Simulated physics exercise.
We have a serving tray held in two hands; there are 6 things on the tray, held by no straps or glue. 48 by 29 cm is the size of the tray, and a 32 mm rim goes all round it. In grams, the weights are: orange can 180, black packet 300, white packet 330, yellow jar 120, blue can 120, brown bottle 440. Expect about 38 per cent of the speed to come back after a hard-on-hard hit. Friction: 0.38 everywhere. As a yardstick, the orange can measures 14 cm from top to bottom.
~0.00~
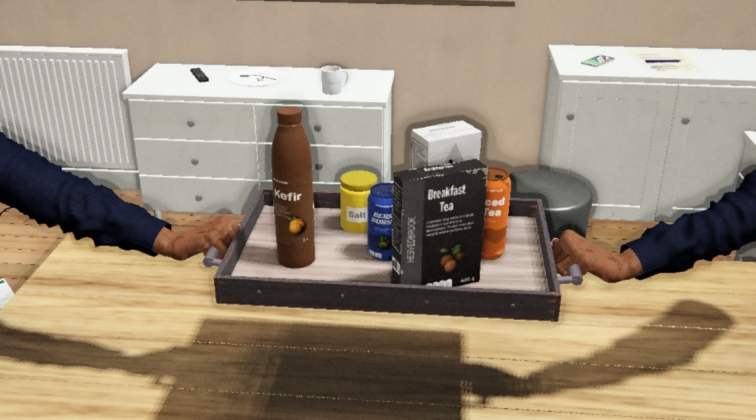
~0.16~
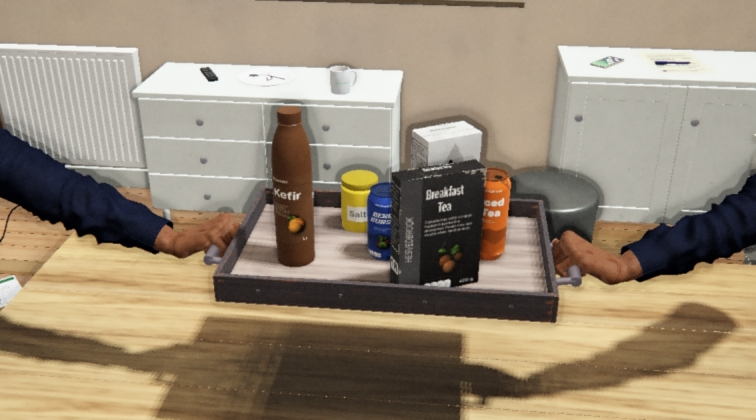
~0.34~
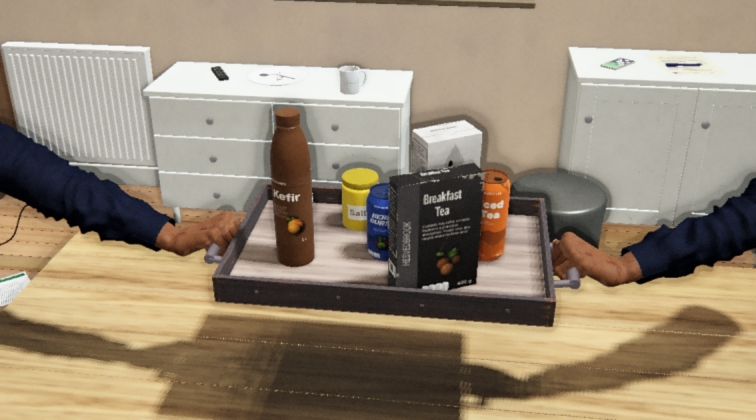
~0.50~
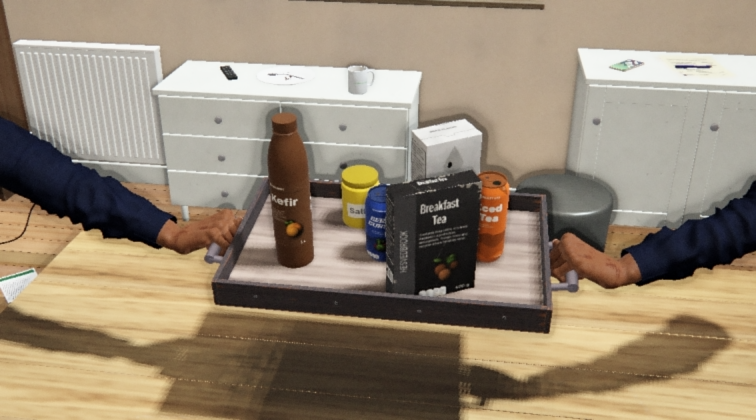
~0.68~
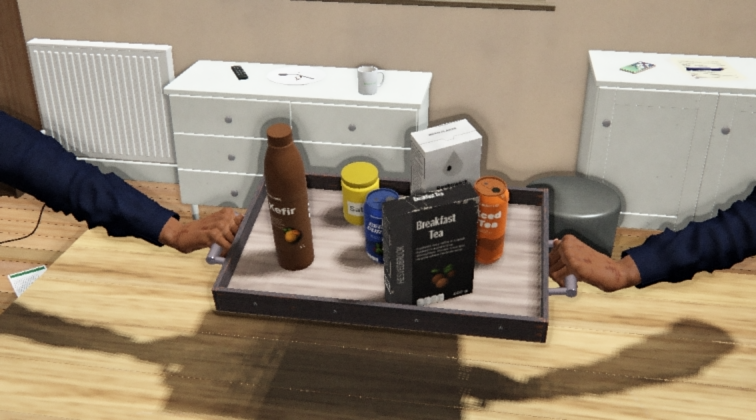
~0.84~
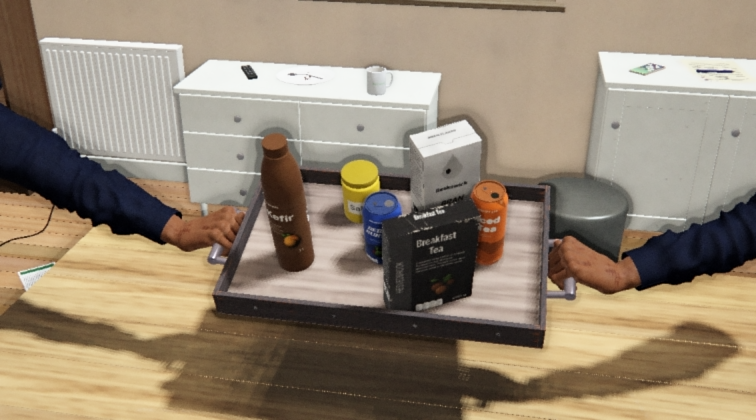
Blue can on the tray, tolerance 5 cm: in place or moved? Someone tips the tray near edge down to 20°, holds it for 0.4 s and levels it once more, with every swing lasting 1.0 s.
In place.
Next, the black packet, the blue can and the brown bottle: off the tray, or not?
Outcome: The black packet departs its support; the blue can remains on its support; the brown bottle departs its support.
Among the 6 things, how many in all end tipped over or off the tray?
All told, 4.
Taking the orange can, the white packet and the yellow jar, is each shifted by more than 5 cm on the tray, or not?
In short, the orange can leaves its position, the white packet leaves its position, the yellow jar stays close to home.
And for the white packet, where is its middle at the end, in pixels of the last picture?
You'll see it about at (464, 245) in the last picture.
Around 1.14 s, tilt 20°, near edge down; black packet now off the tray; brown bottle tipped 41° against what carries it.
Around 1.44 s, tilt 20°, near edge down; brown bottle now off the tray; white packet tipped 15° against what carries it.
Around 1.74 s, tilt 18°, near edge down; white packet tipped 69° against what carries it; orange can tipped 70° against what carries it.
Around 2.04 s, tilt 8°, near edge down; white packet on its side; orange can tipped 74° against what carries it.
Finally (3.0 s), off the tray, black packet and brown bottle; on their side or leaning hard on the tray, orange can and white packet; the other 2 still in place (within 5 cm). Final places as that camera would see them, blue can near (384, 223).
